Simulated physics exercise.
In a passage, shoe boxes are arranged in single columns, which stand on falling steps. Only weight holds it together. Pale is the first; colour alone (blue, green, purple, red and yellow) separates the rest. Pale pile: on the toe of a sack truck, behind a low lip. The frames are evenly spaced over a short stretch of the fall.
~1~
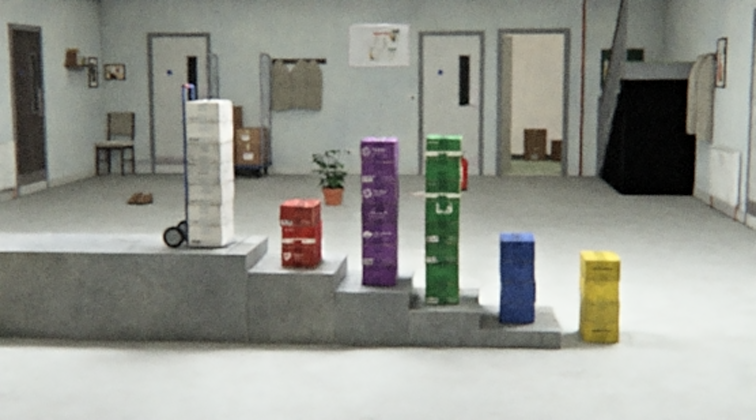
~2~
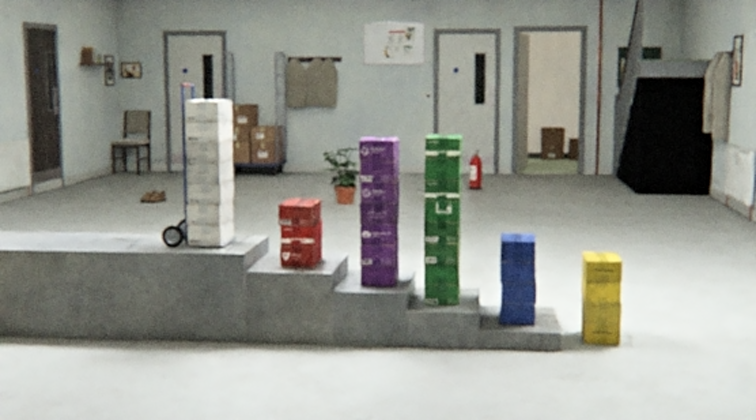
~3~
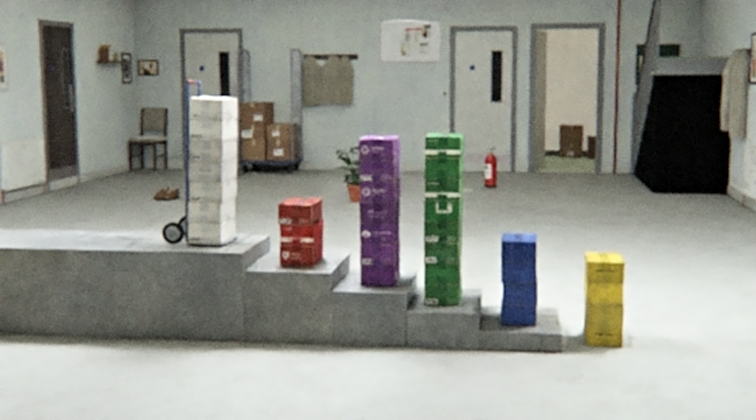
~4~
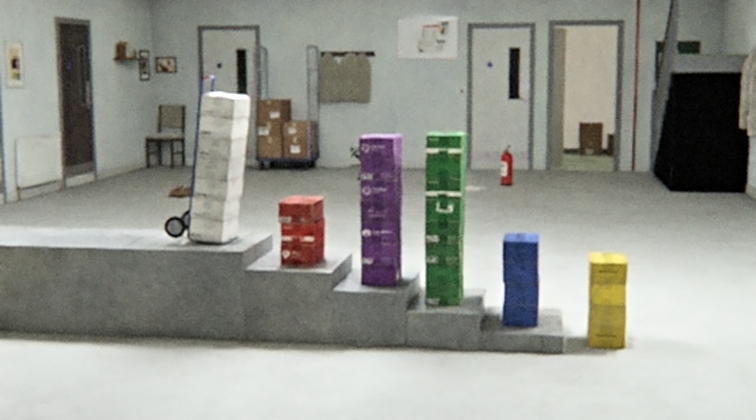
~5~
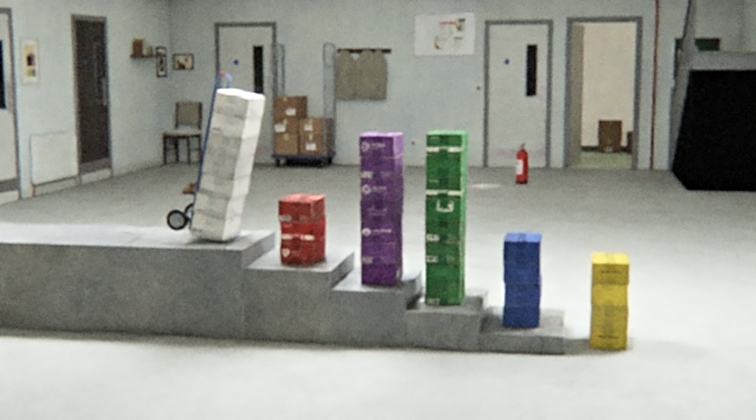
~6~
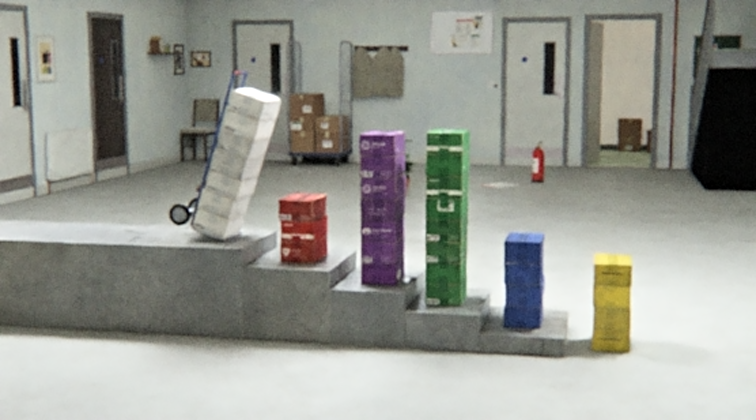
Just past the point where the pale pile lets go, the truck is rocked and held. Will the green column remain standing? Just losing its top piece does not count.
As far as I can tell, it pulls through.
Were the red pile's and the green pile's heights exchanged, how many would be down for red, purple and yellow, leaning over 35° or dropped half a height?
It works out to red 7, then purple 4, then yellow 1.
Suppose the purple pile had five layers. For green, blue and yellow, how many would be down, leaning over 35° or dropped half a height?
Per pile, green = 0, blue = 0, yellow = 0.
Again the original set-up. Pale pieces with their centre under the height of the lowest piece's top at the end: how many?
Count: 4.
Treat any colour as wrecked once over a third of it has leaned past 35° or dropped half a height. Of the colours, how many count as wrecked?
That makes 0 in total.
Shortly afterwards, 7 of the pale pile down; none of the 8 green boxes down (0 of 26 in all colours); top green box unmoved.
Next, 7 of the pale pile down; none of the 8 green boxes down (0 of 26 in all colours); top green box unmoved; top purple box a little from its place.
In the end, 7 of the pale pile down; none of the 8 green boxes down (0 of 26 in all colours); top green box unmoved; top purple box a little from its place. From the last view, middles, top green box near (449, 142), top purple box near (386, 143).
